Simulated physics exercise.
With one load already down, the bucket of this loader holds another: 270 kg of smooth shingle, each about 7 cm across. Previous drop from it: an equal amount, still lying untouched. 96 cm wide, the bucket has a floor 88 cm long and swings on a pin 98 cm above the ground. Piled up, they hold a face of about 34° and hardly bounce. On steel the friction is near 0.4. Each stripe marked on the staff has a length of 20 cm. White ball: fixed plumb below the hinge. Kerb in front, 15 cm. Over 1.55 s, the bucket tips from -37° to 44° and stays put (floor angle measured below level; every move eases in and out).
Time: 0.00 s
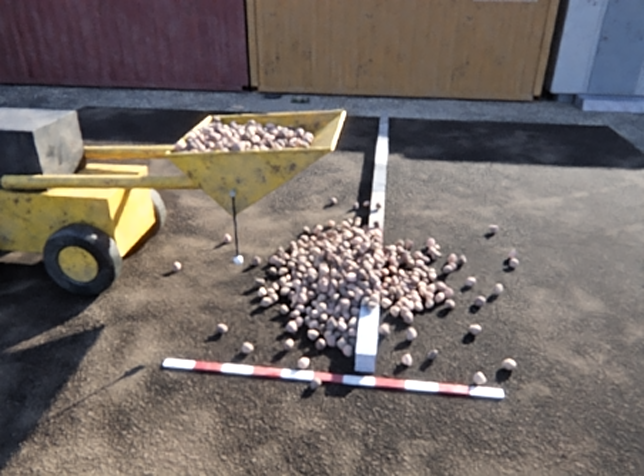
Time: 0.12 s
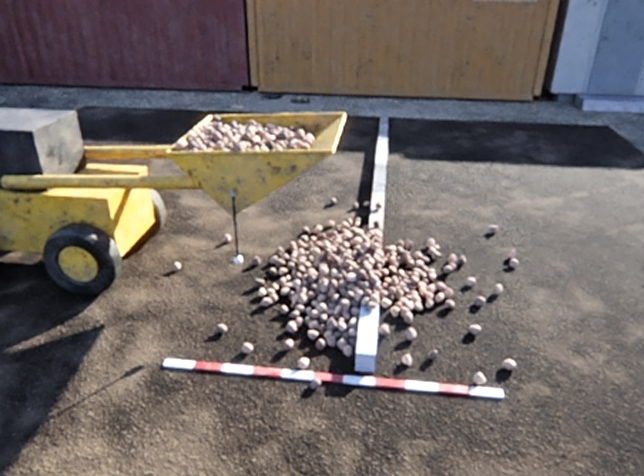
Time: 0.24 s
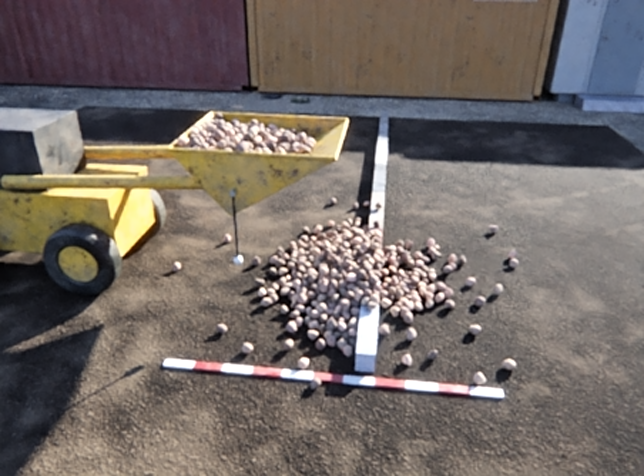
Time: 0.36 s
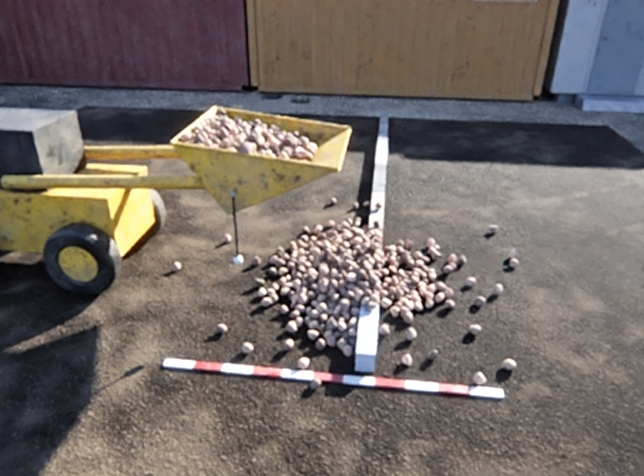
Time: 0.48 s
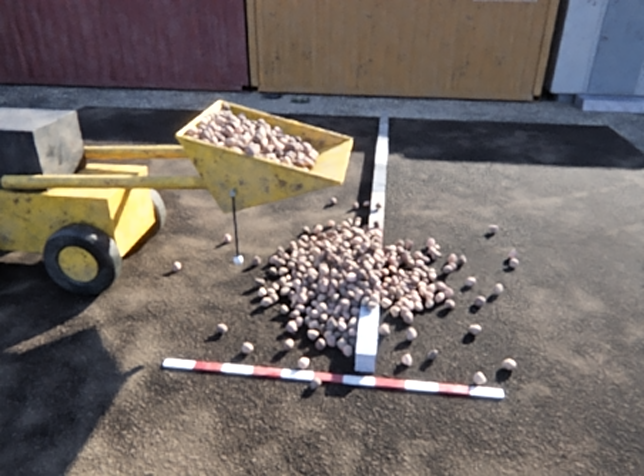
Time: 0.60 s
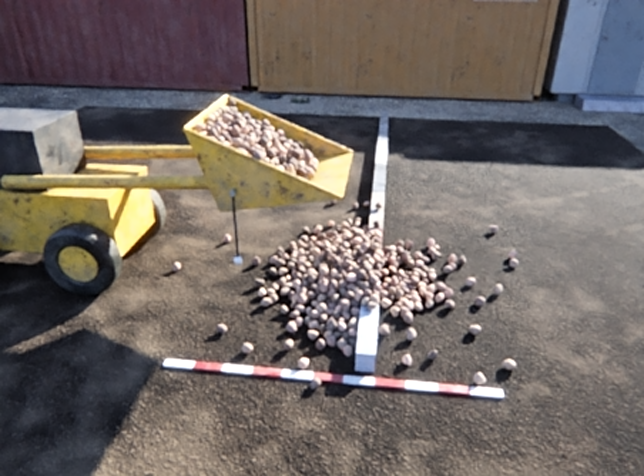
Yellow loader with a bucket of small round stones slowly tilting its bucket forward above a scattered pile straddling a white kerb.
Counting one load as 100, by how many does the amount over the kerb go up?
By about 17 out of 100.
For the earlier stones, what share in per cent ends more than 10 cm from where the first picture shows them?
Some 10 percent, give or take.
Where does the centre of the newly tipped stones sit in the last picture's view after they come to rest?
Near (332, 263).
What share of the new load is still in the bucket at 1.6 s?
20 % still inside.
After 1.2 s the floor is at 31°; in per cent of one load, 97 in the bucket, 88 on this side of the kerb, 16 over the kerb; the foremost stones are at (492, 277).
After 1.6 s the floor is at 44°; in per cent of one load, 22 in the bucket, 156 on this side of the kerb, 22 over the kerb; the foremost stones are at (492, 277).
After 2.0 s the floor is at 44°; in per cent of one load, 1 in the bucket, 169 on this side of the kerb, 30 over the kerb; the foremost stones are at (494, 279).
After 4.5 s the floor is at 44°; in per cent of one load, 0 in the bucket, 167 on this side of the kerb, 33 over the kerb; the foremost stones are at (496, 279). Net gain over the kerb, 17.
